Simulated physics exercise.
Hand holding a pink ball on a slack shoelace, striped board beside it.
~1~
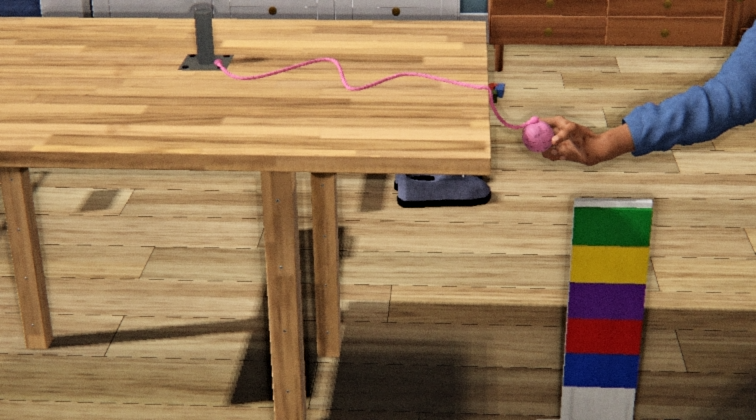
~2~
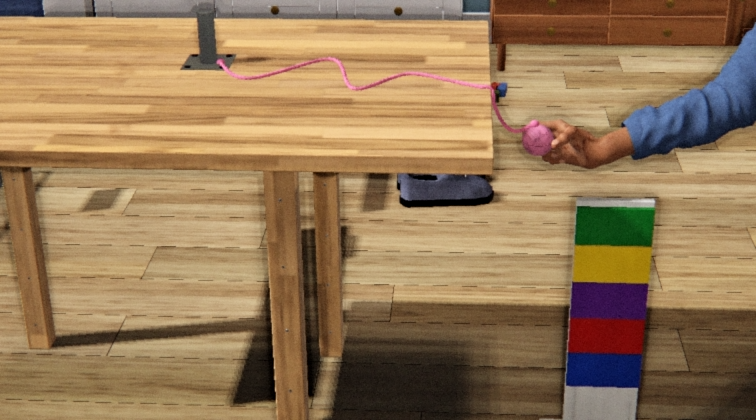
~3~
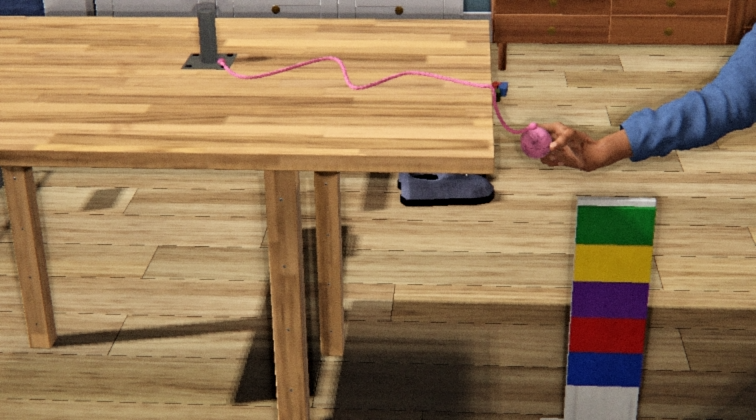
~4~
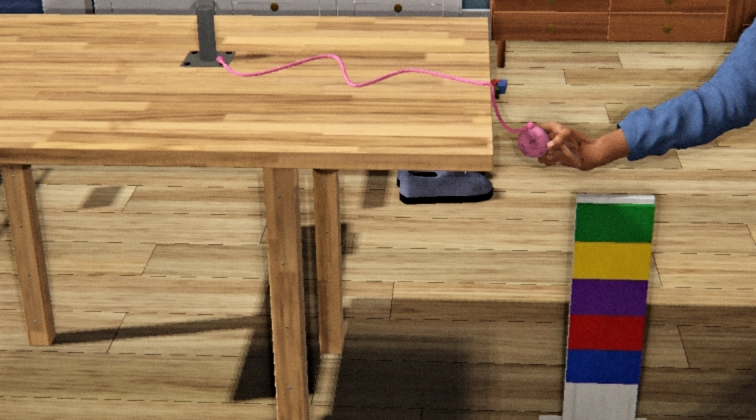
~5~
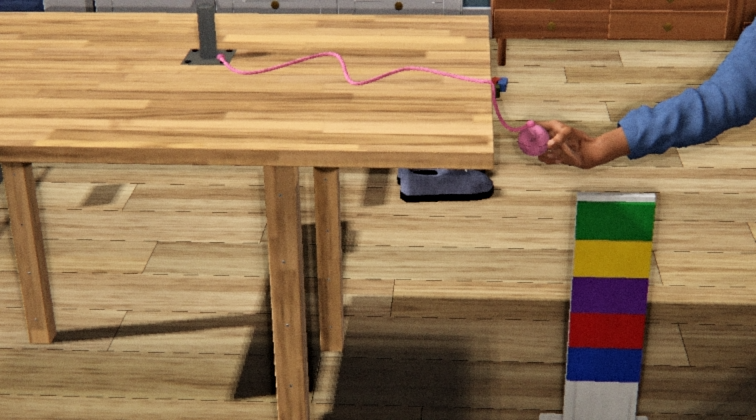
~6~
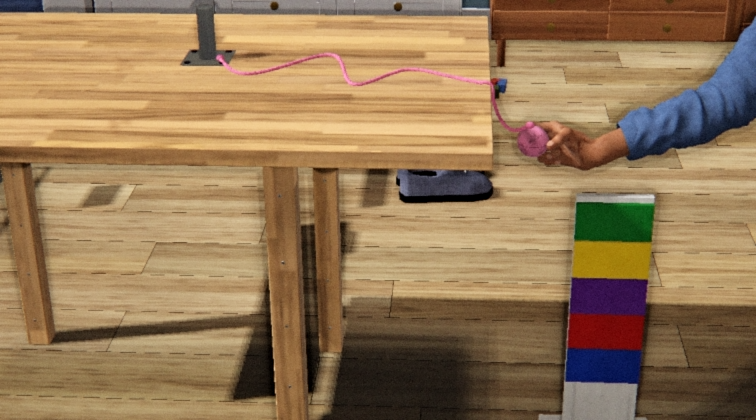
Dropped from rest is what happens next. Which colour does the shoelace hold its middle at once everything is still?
The shoelace holds its middle at purple.
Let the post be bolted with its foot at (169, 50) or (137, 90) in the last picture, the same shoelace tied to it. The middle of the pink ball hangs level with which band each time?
The first case gives yellow, the second gives yellow.
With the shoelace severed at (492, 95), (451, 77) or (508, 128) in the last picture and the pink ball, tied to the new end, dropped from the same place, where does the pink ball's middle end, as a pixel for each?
First (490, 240), then (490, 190), then (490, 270).
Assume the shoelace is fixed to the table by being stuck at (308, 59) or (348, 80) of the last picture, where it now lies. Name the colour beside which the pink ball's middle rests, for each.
In order: Yellow; green.
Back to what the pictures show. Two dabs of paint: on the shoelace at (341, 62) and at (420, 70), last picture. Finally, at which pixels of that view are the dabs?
I'd say about (401, 70) for one and about (491, 138) for the other.
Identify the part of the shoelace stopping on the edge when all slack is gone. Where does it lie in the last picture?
Around (372, 81).
A little later, ball near (485, 287); level with purple.
When it is over, ball near (485, 285); level with purple. Its middle rests at the purple band.
